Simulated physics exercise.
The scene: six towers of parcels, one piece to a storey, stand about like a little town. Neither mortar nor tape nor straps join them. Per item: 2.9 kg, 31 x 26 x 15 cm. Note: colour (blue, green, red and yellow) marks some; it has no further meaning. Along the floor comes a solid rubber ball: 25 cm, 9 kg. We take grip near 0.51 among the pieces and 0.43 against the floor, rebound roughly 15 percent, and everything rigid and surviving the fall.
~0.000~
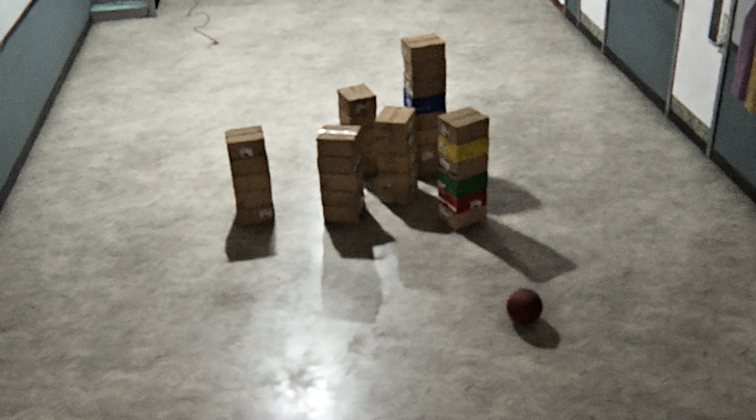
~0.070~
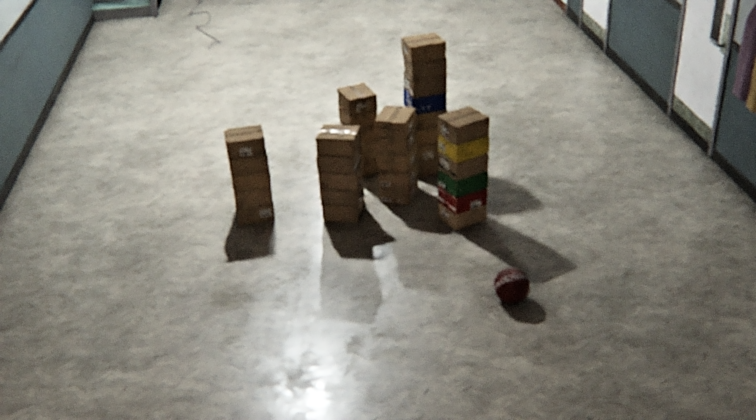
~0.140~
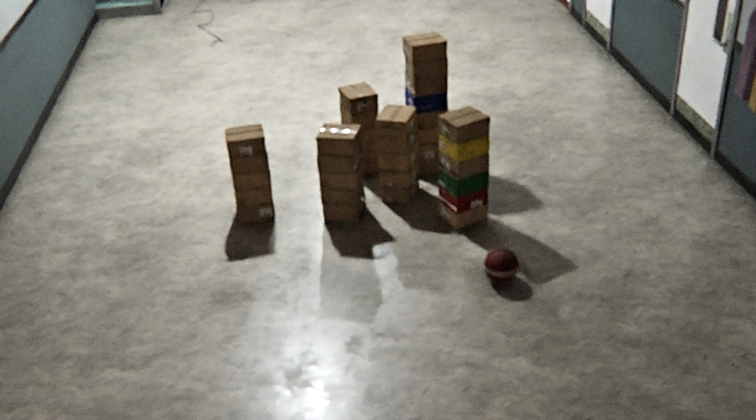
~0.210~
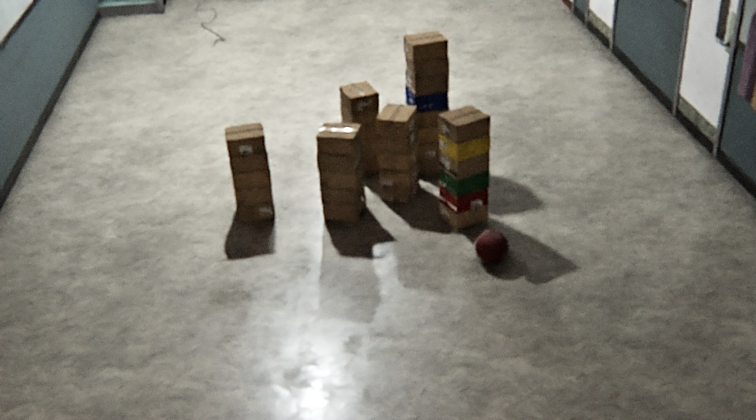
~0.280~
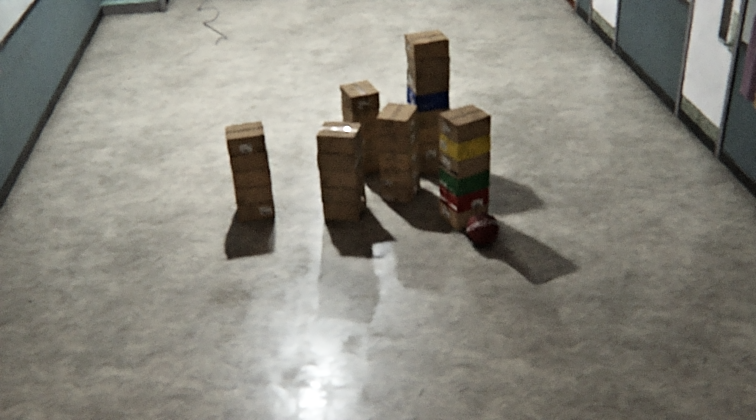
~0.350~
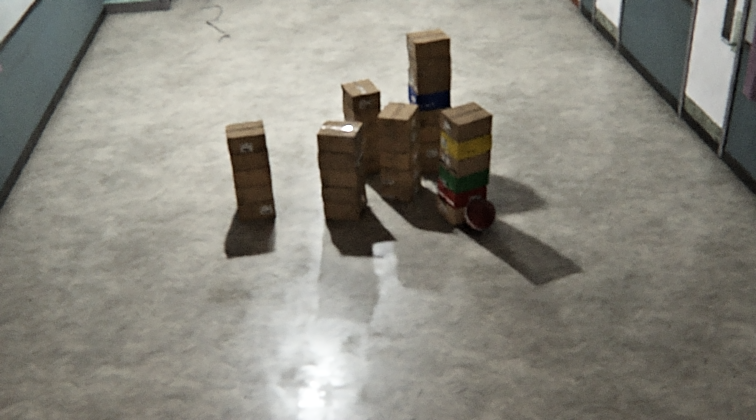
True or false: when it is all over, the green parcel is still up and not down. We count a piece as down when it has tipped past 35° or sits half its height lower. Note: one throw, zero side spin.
False.
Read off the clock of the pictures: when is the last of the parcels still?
It all settles by about 1.5 s.
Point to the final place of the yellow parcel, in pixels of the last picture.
Check around (479, 215) in the last image.
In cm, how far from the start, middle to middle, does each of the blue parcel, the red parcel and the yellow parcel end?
Blue 0 cm, red 40 cm, yellow 60 cm.
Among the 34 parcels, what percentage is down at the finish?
Around 10 %.
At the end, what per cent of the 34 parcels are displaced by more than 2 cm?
It works out to 20 percent.
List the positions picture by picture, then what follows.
In the first picture (places mark the middle of the side facing us; the camera moves round a little), ball (524, 306) 1.13 m from contact, 3.6 m/s; green parcel (472, 184); red parcel (472, 202); yellow parcel (473, 150); nothing disturbed.
In the second picture, ball (512, 285) 87 cm from contact, 3.6 m/s; green parcel (472, 184).
In the third picture, ball (501, 265) 62 cm from contact, 3.6 m/s; green parcel (473, 184).
In the fourth picture, ball (492, 247) 36 cm from contact, 3.6 m/s; green parcel (473, 184).
In the fifth picture, ball (483, 229) 11 cm from contact, 3.6 m/s; green parcel (474, 183).
In the sixth picture, ball (480, 214) after contact, 1.5 m/s; green parcel (473, 181) shifted 27 mm; yellow parcel (475, 147) leaning 3°; steepest lean 4°, the parcel at (466, 113); 6 disturbed, none down.
After 0.50 s, ball still moving; none of the 34 parcels down, 6 disturbed; green parcel leaning 21°; yellow parcel leaning 21°.
After 0.80 s, ball still moving; 4 of the 34 parcels down; green parcel leaning 73°; yellow parcel leaning 72°, 28 cm lower.
At rest (1.6 s), ball rolling away; 4 of the 34 parcels down; green parcel on its side; yellow parcel on its side; red parcel shifted 38 cm. As the last picture would show them, middles, green parcel near (459, 183), yellow parcel near (479, 215).
